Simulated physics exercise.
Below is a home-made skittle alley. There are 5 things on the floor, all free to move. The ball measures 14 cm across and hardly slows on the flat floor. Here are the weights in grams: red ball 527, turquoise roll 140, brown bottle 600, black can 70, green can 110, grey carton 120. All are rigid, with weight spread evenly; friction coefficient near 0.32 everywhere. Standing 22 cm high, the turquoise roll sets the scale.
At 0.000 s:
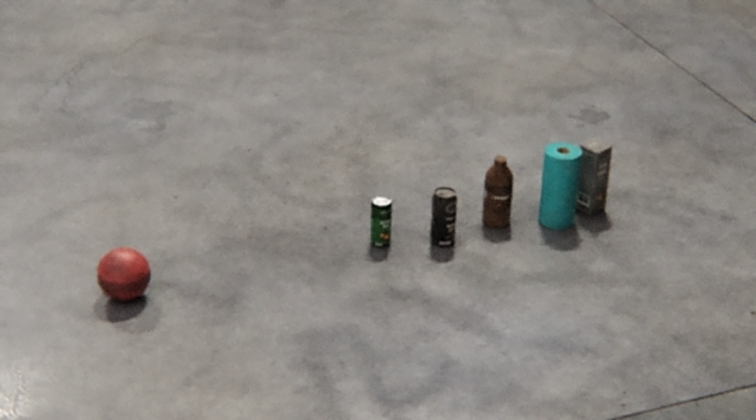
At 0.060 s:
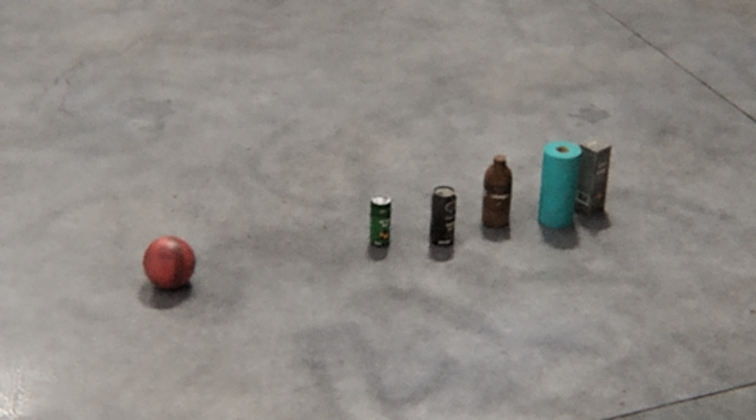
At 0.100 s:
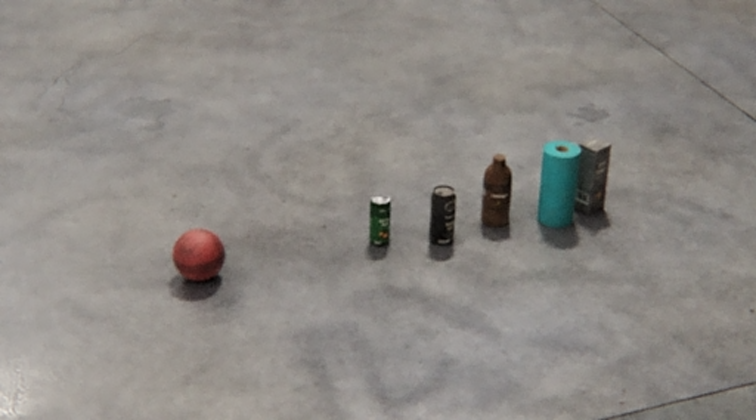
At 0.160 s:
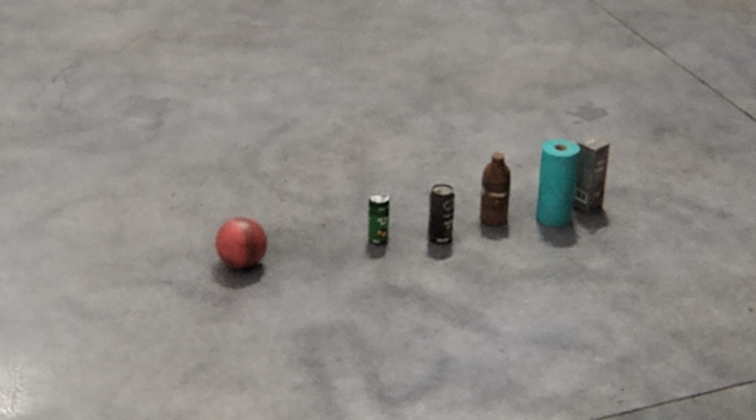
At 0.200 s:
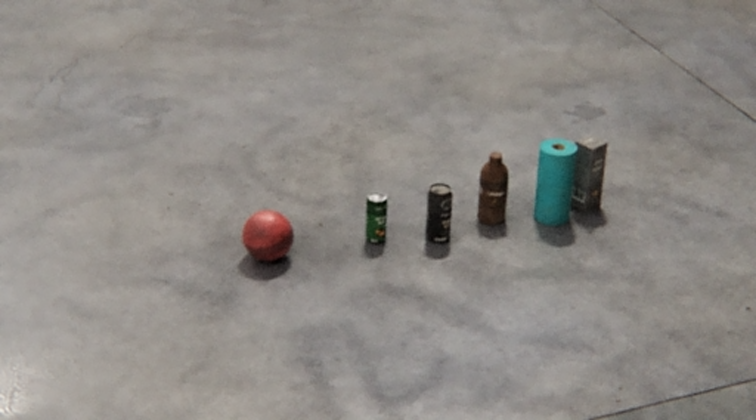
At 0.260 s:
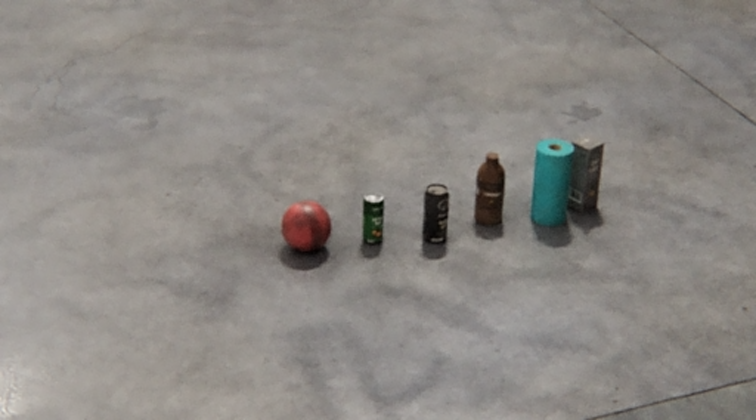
Red ball rolling rightward across a grey concrete floor, nearing a standing row of two cans, brown bottle, turquoise roll and carton.
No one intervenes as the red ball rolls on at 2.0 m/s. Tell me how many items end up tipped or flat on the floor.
The fallen count comes to a pair.
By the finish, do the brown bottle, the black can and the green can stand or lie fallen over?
Here's how it ends: The brown bottle never goes down, the black can comes down, and the green can comes down.
By 0.86 s, ball 152 cm along; red ball near (595, 140); black can on its side; green can on its side.
By 2.16 s, black can on its side; green can on its side.
When it is over (3.5 s), lying over on the floor, black can and green can; the other 3 within 8 cm of the start. End places, in pixels of the last picture, turquoise roll near (554, 182), brown bottle near (490, 188).
